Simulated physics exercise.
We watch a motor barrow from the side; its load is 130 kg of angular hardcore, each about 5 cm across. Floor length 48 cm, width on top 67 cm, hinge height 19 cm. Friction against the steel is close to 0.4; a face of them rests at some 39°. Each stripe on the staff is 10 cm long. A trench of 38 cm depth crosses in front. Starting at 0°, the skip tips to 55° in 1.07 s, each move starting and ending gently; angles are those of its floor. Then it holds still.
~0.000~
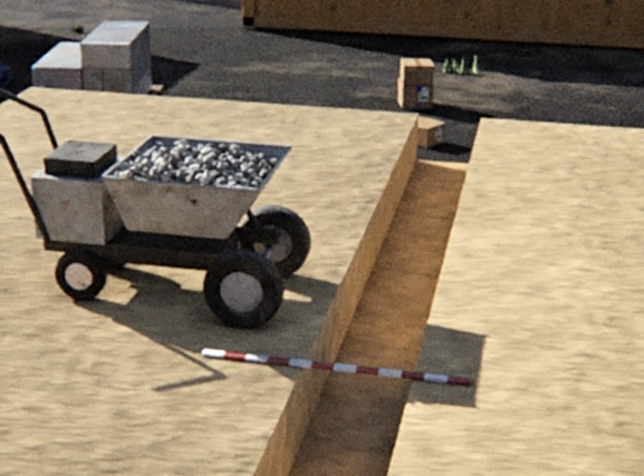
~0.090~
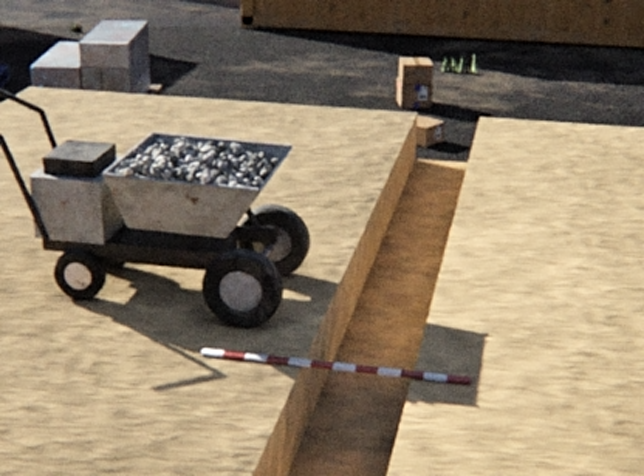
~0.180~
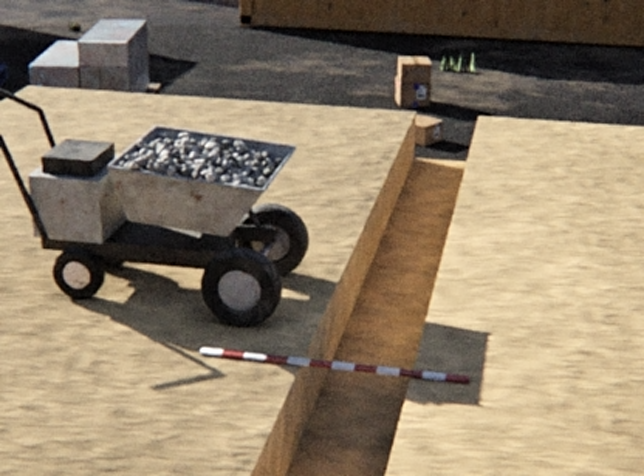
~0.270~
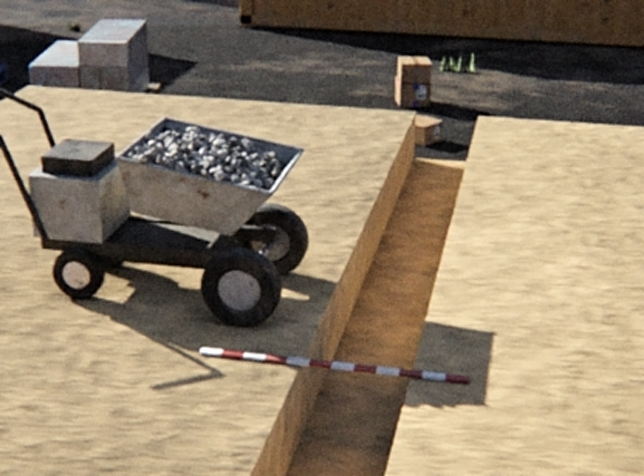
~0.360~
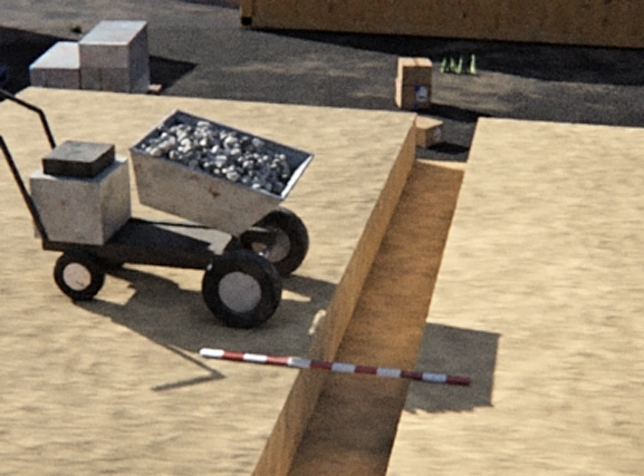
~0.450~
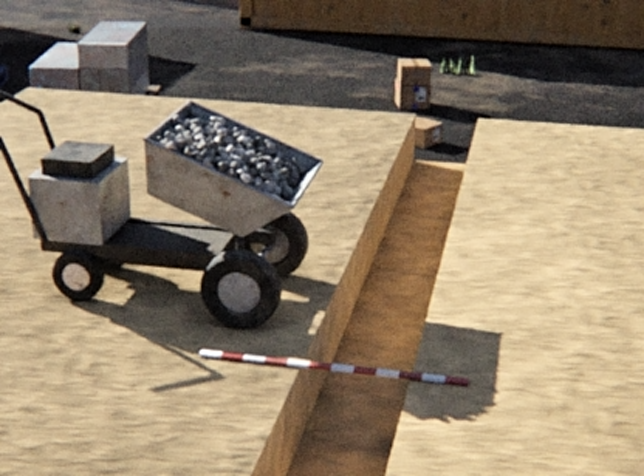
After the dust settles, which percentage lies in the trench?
Close to 25 in a hundred.
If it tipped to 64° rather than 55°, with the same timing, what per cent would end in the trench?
It would be near 40 per cent.
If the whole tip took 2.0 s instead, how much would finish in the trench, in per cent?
Then about 15 per cent.
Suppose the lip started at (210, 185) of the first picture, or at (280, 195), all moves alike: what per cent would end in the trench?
Near 25 per cent from the first place, 20 from the second.
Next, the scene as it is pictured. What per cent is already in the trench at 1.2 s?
Some 10 per cent.
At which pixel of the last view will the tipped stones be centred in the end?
Near (395, 383).
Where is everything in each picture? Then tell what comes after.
The skip is at 0°, its lip at (258, 191); the top of the load is at (181, 154), in the first picture.
The skip is at 1°, its lip at (259, 190); the top of the load is at (181, 152); the stones move at 0.2 m/s on average, in the second picture.
The skip is at 4°, its lip at (263, 191); the top of the load is at (180, 144); the stones move at 0.4 m/s on average, in the third picture.
Lip at (272, 194), floor tilted 9°, highest stones at (174, 137); the stones move at 0.5 m/s on average, in the fourth picture.
The skip is at 14°, its lip at (283, 200); the top of the load is at (178, 131); the stones move at 0.6 m/s on average, in the fifth picture.
Lip at (293, 207), floor tilted 21°, highest stones at (184, 122); the stones move at 0.7 m/s on average, in the sixth picture.
After 0.8 s the floor is at 46°; 100 % in the skip; the foremost stones are at (323, 212).
After 1.2 s the floor is at 55°; 92 % in the skip, 8 % in the trench; the foremost stones are at (407, 335).
After 1.5 s the floor is at 55°; 79 % in the skip, 20 % in the trench, 1 % past the trench; the foremost stones are at (465, 325).
After 3.5 s the floor is at 55°; 74 % in the skip, 25 % in the trench, 1 % past the trench; the foremost stones are at (474, 326).
